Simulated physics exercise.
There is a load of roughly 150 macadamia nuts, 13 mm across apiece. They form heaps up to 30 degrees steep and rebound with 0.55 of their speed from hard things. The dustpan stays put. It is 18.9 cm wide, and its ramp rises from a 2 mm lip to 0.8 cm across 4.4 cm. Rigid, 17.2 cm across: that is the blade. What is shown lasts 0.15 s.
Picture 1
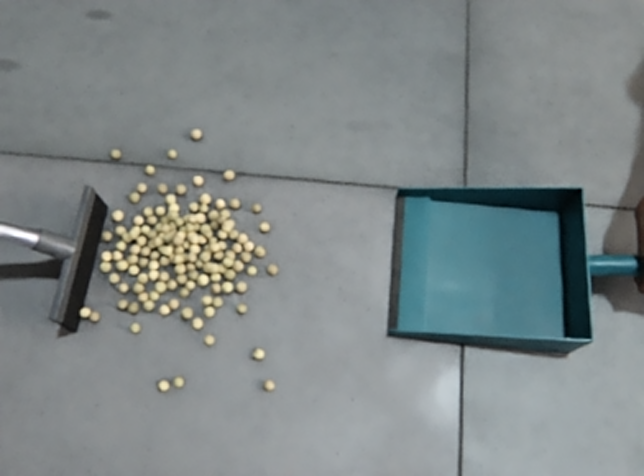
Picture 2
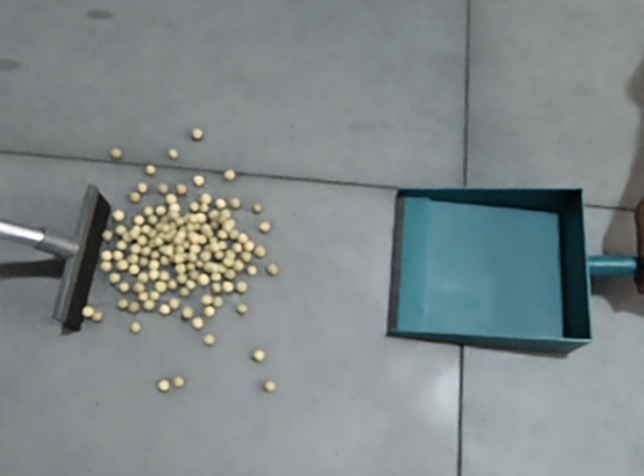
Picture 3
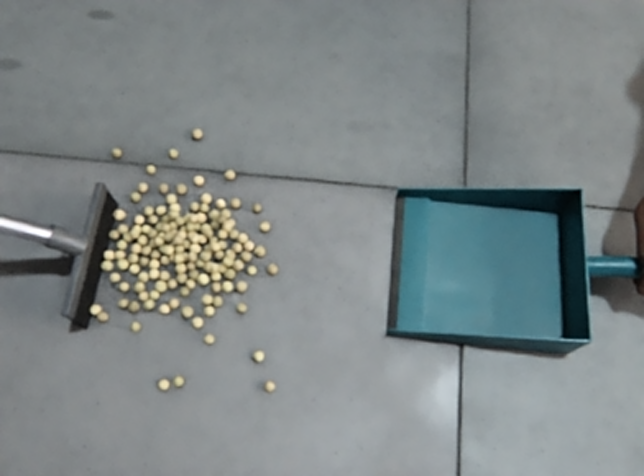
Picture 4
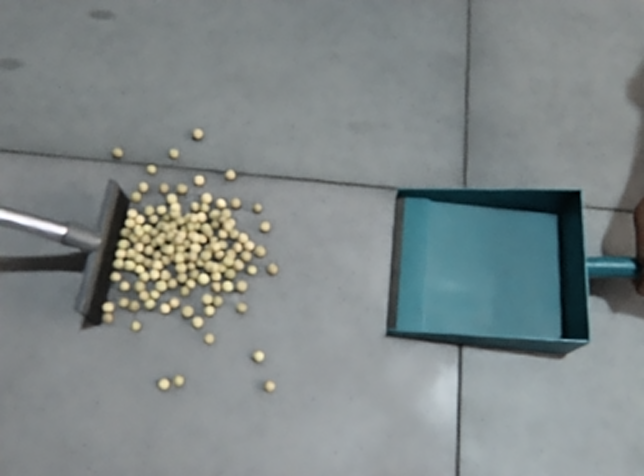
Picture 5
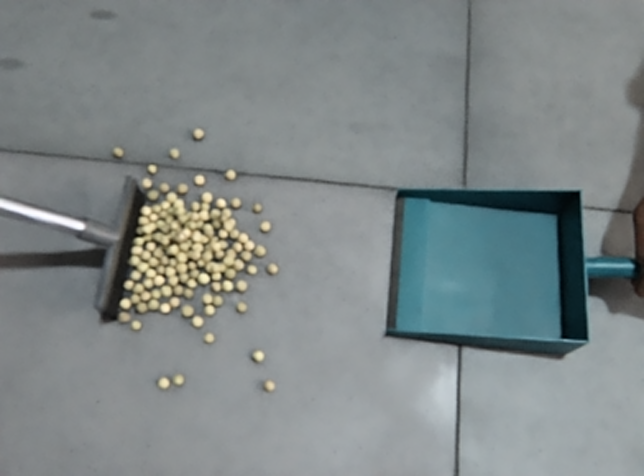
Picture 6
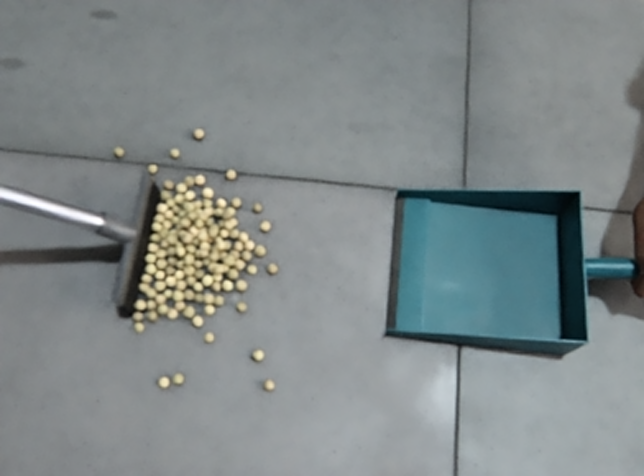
On a grey tiled floor, a blade pushes a pile of round nuts rightward.
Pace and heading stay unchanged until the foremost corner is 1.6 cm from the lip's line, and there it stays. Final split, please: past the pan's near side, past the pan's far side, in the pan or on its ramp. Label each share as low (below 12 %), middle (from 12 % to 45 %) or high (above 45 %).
Near side - middle; far side - middle; pan - middle.
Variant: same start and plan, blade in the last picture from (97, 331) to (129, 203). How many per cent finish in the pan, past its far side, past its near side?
The pan gets 5, the far side 5 and the near side 30.
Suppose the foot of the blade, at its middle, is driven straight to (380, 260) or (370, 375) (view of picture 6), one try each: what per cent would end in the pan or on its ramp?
First try around 40 %, second try around 10 %.
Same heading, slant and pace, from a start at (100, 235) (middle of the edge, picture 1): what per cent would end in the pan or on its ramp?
Roughly 15 percent, ramp included.
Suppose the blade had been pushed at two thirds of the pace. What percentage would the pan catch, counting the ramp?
Near 20 %.
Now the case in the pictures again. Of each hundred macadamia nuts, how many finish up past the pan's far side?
Share at rest: Approx. 30 per cent.
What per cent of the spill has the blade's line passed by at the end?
About 35 per cent.
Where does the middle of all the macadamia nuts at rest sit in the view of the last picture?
At about (397, 237).
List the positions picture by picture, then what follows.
The first picture shows blade from (57, 319) to (91, 192), moved 0.0 cm, 0 of the pieces shifted so far; middle of the pieces at (179, 250); pan at (494, 272).
The second picture shows blade from (60, 317) to (94, 191), moved 0.3 cm, 0 of the pieces shifted so far; middle of the pieces at (179, 250).
The third picture shows blade from (69, 315) to (102, 189), moved 1.3 cm, 3 of the pieces shifted so far; middle of the pieces at (179, 249).
The fourth picture shows blade from (83, 311) to (115, 186), moved 2.8 cm, 15 of the pieces shifted so far; middle of the pieces at (180, 249).
The fifth picture shows blade from (101, 306) to (132, 182), moved 4.9 cm, 65 of the pieces shifted so far; middle of the pieces at (190, 254).
The sixth picture shows blade from (119, 301) to (148, 178), moved 7.0 cm, 108 of the pieces shifted so far; middle of the pieces at (198, 255); pan at (492, 274).
Then, 0.22 s after the last picture, middle of the blade 17 cm from the lip; 0 % over the lip, far side 20 %, near side 20 %.
Then, 0.37 s after the last picture, middle of the blade 7 cm from the lip; 0 % over the lip, far side 30 %, near side 20 %.
Then, 0.65 s after the last picture, middle of the blade 2 cm from the lip; 25 % over the lip, far side 30 %, near side 25 %.
In the end, near side 25 %, far side 30 %, pan 25 %, in front of the lip or behind the blade 20 %.
